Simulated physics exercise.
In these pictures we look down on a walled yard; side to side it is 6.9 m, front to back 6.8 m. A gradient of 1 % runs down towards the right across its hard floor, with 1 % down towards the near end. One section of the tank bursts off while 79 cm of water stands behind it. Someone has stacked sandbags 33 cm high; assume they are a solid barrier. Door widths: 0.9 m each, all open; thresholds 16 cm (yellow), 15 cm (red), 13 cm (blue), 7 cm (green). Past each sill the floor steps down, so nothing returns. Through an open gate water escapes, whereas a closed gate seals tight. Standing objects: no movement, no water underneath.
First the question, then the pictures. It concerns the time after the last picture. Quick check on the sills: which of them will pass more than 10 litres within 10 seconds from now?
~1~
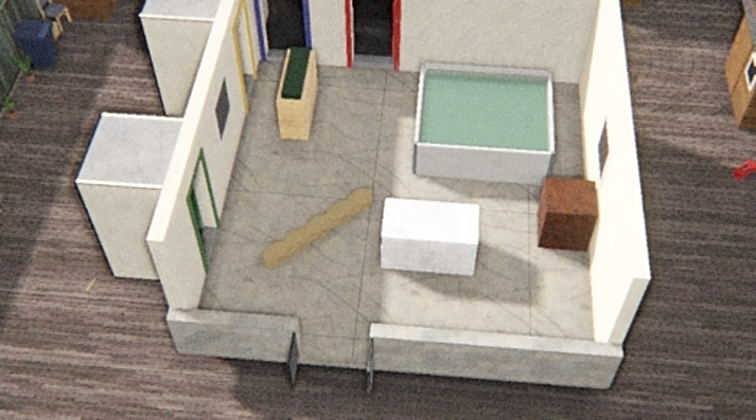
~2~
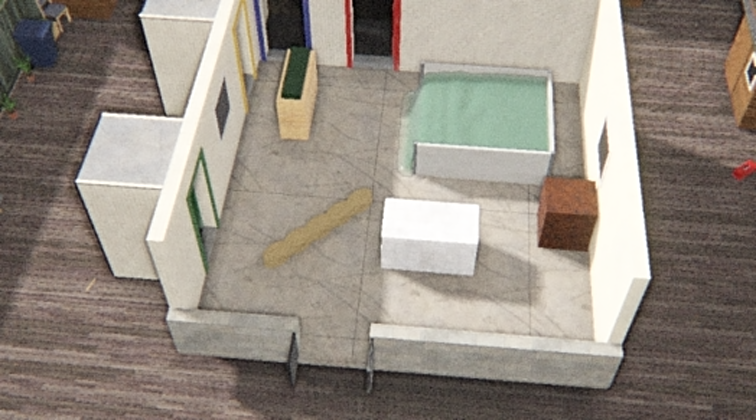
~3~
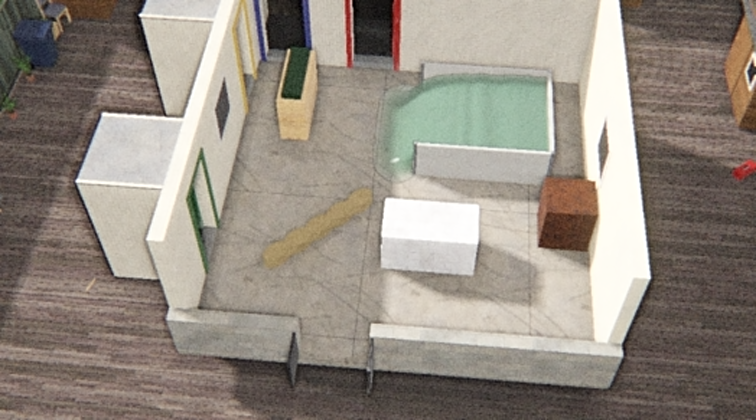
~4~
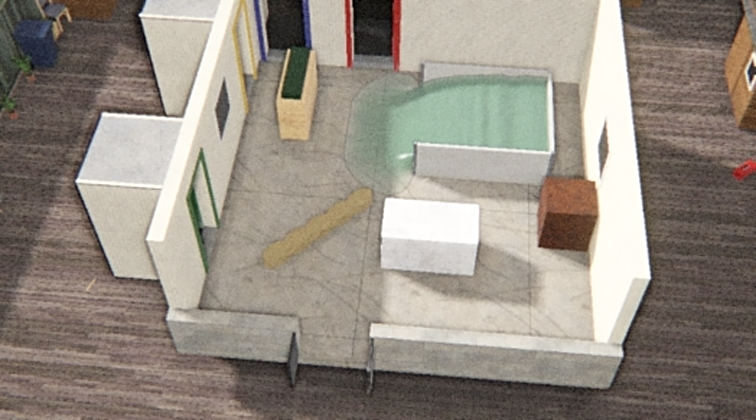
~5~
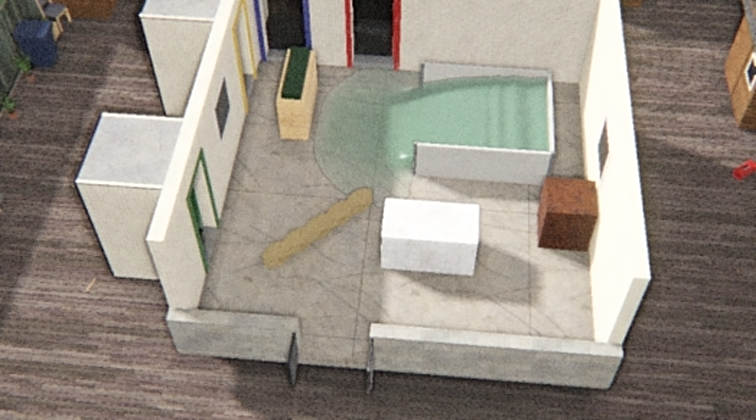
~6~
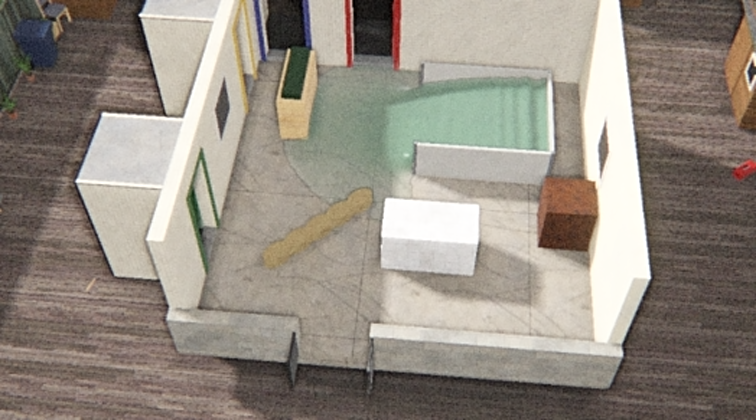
Outcome: The yellow door lets in a larger amount than the limit. The red door lets in a larger amount than the limit. The blue door lets in a larger amount than the limit. The green door lets in a larger amount than the limit.
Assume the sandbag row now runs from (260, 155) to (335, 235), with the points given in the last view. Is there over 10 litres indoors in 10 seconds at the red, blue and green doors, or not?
With that change: Red exceeds it, blue exceeds it, green stays within.
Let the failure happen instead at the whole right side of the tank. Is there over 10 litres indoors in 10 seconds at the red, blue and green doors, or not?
Then red would come out on the low side, blue on the high side and green on the high side.
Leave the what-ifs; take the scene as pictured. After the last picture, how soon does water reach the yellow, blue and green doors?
Yellow = 1.0 s, blue = 0.3 s, green = 1.1 s.
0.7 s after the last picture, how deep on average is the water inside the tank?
Mean depth: About 45 cm.
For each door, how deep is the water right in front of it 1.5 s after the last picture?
You'd get yellow at 19 cm, red at 24 cm, blue at 19 cm, and green at 17 cm.
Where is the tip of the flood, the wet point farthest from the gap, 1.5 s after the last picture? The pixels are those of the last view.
That would be close to (199, 304).
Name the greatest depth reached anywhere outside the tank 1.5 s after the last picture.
About 43 cm at most.
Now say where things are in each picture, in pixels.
The first frame shows the tank at (485, 109) is whole and still, 79 cm deep.
In the second frame, the front is at (410, 175), 1.1 m from the gap at (420, 122); 0.6 m2 of floor is under water; 79 cm left at the back of the tank.
In the third frame, water pours out at (420, 124) and has run 1.3 m, to (392, 178); typically 14 cm deep outside, 79 cm at the tank's back.
In the fourth frame, the front is at (378, 189), 1.7 m from the gap at (420, 125); 3.7 m2 of floor is under water; 79 cm left at the back of the tank.
In the fifth frame, the front is at (323, 166), 2.1 m from the gap at (420, 126); 6.1 m2 of floor is under water; 78 cm left at the back of the tank.
In the sixth frame, the front is at (289, 151), 2.7 m from the gap at (420, 126); 7.7 m2 of floor is under water; 70 cm left at the back of the tank.
Then, 0.7 s after the last picture water covers 35 % of the floor and is deepest (50 cm) near (315, 122); yellow door not reached, red door 17 cm at the sill, 0 L in, blue door 18 cm at the sill, 0 L in, green door not reached.
Then, 1.5 s after the last picture water covers 40 % of the floor and is deepest (43 cm) near (315, 122); yellow door 19 cm at the sill, 0 L in, red door 24 cm at the sill, 7 L in, blue door 19 cm at the sill, 13 L in, green door 17 cm at the sill, 4 L in.
Then, 2.8 s after the last picture water covers 50 % of the floor and is deepest (44 cm) near (193, 331); yellow door 19 cm at the sill, 19 L in, red door 23 cm at the sill, 63 L in, blue door 19 cm at the sill, 54 L in, green door 16 cm at the sill, 67 L in.
Then, 5.3 s after the last picture water covers 90 % of the floor and is deepest (24 cm) near (193, 331); yellow door 9 cm at the sill, 27 L in, red door 10 cm at the sill, 84 L in, blue door 10 cm at the sill, 78 L in, green door 19 cm at the sill, 255 L in.
Then, 9.3 s after the last picture water covers 95 % of the floor and is deepest (18 cm) near (457, 308); yellow door 6 cm at the sill, 27 L in, red door 7 cm at the sill, 84 L in, blue door 7 cm at the sill, 78 L in, green door 8 cm at the sill, 324 L in.
